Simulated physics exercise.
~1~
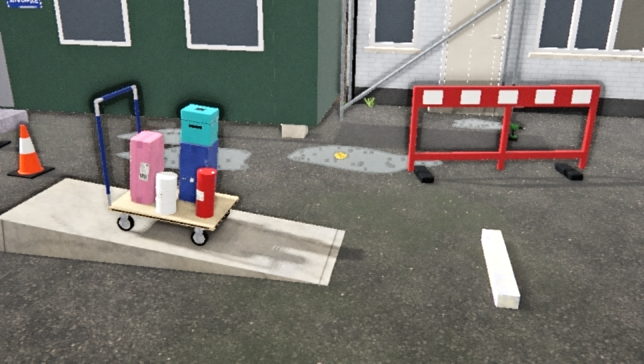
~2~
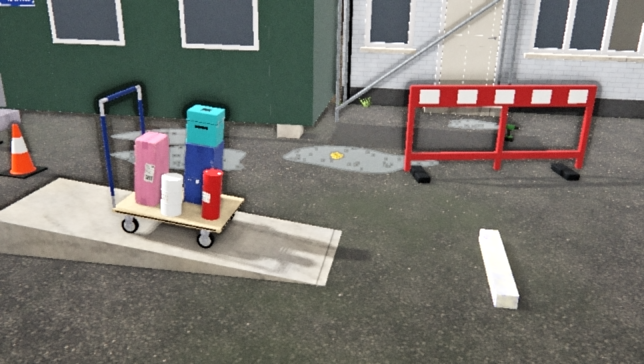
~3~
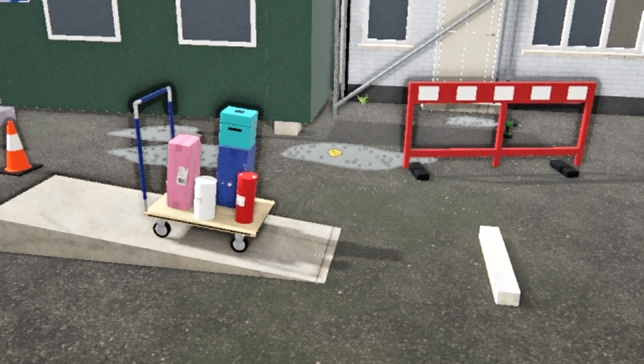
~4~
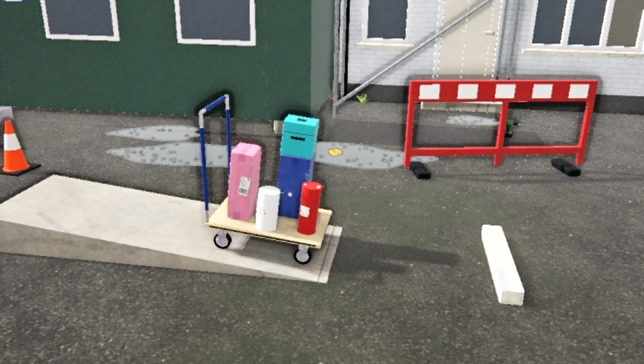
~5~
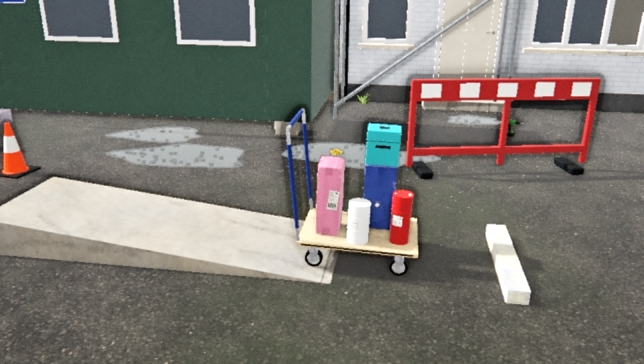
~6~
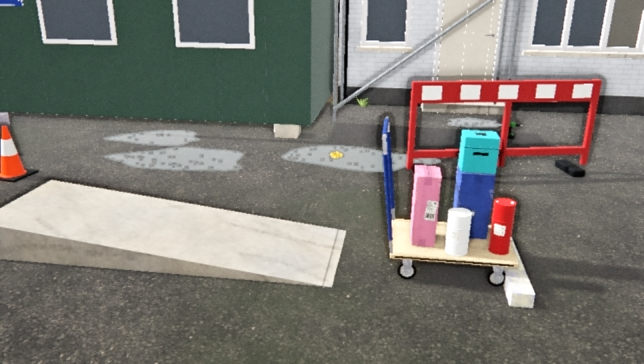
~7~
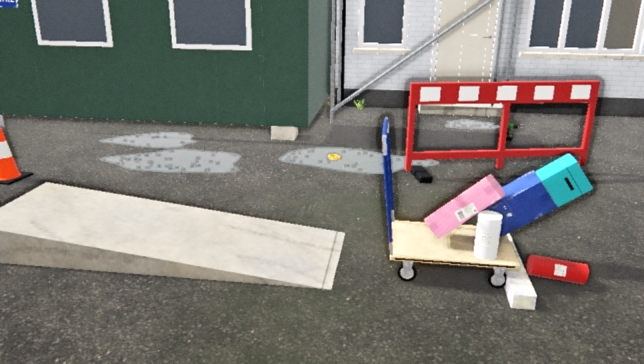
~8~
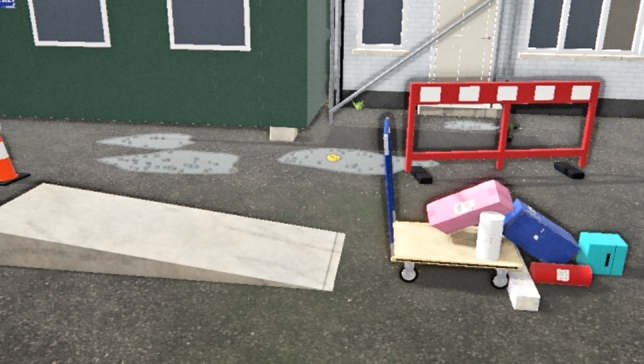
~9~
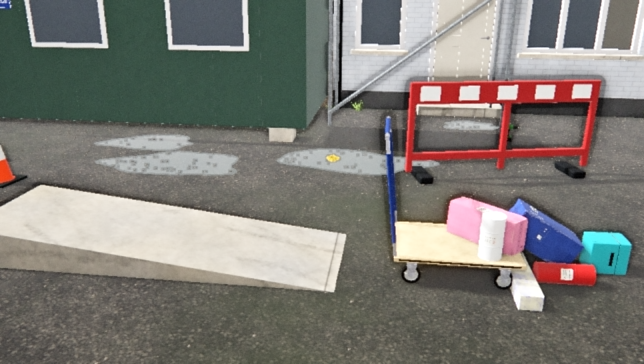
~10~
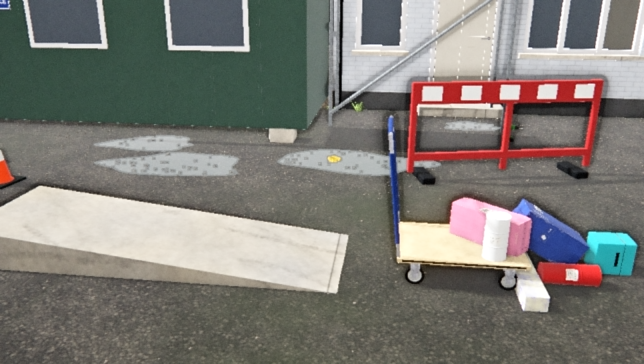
A flat trolley with a blue handle rolls down a pale ramp in a paved yard, seen from slightly above and side-on, with a green building behind and a red and white barrier at right. It carries a pink box, a blue box topped by a turquoise toolbox, and white and red canisters. Rolling right across level ground, it stops against a short white kerb. The red canister, toolbox and blue box pitch forward onto the ground, while the pink box topples. Finally, the pink box lies on the deck beside the upright white canister.
